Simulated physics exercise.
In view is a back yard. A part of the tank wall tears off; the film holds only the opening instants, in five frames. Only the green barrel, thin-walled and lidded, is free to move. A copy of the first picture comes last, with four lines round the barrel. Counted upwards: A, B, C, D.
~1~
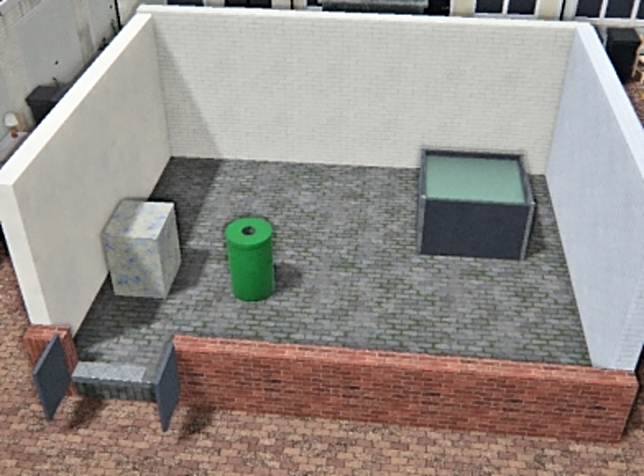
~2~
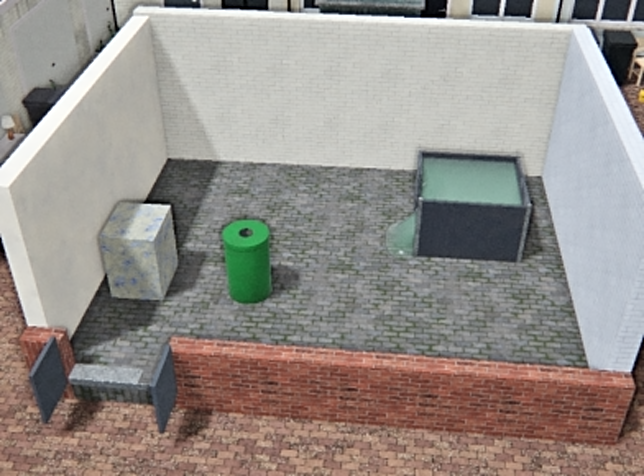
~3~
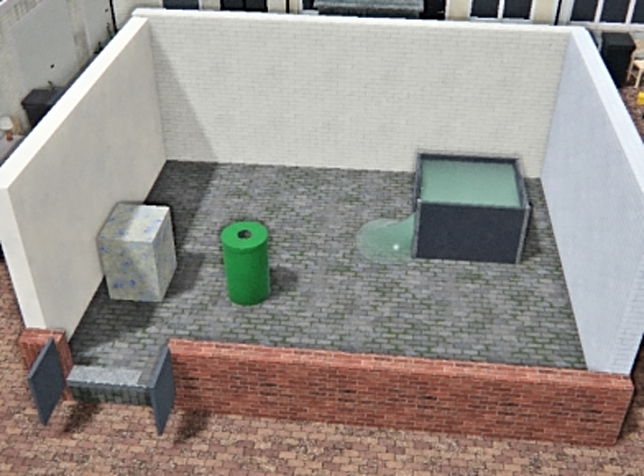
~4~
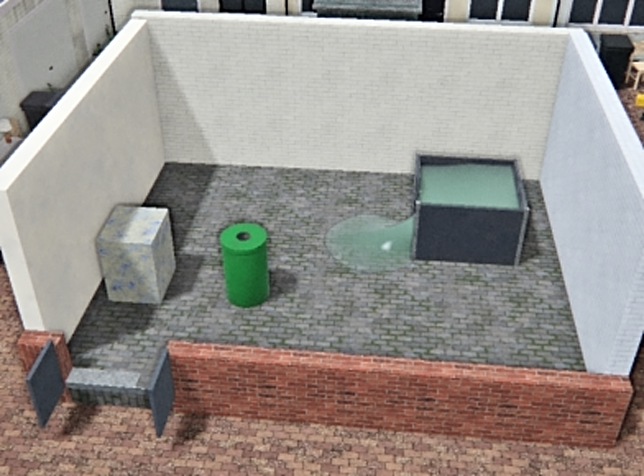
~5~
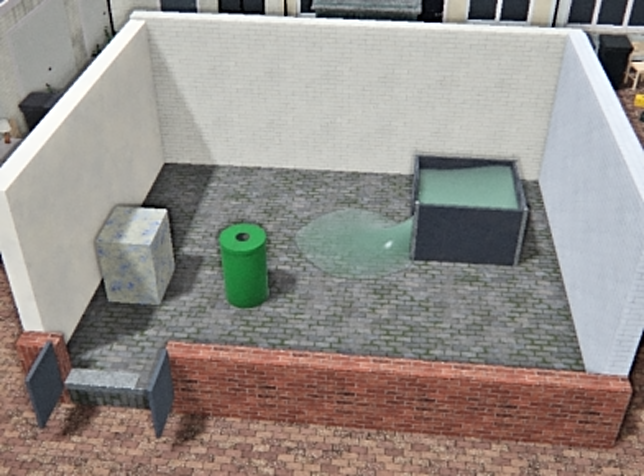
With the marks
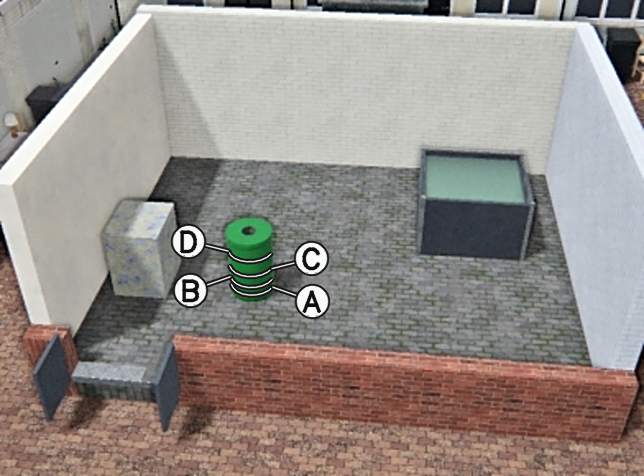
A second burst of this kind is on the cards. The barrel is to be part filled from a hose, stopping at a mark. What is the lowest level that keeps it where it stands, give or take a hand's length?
B is the one.
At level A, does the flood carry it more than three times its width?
No, it does not.
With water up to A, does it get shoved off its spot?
Yes, it does.
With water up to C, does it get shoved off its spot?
No, that is safe.
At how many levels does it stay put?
Three of the four.
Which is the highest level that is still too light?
Level A.
On the marked copy, A at (249, 295); B at (248, 287); C at (247, 276); D at (246, 261); from the bottom up A, B, C, D.
With A, it is pushed about its own width away.
With B, it does not move.
With C, it does not move.
With D, it does not move.
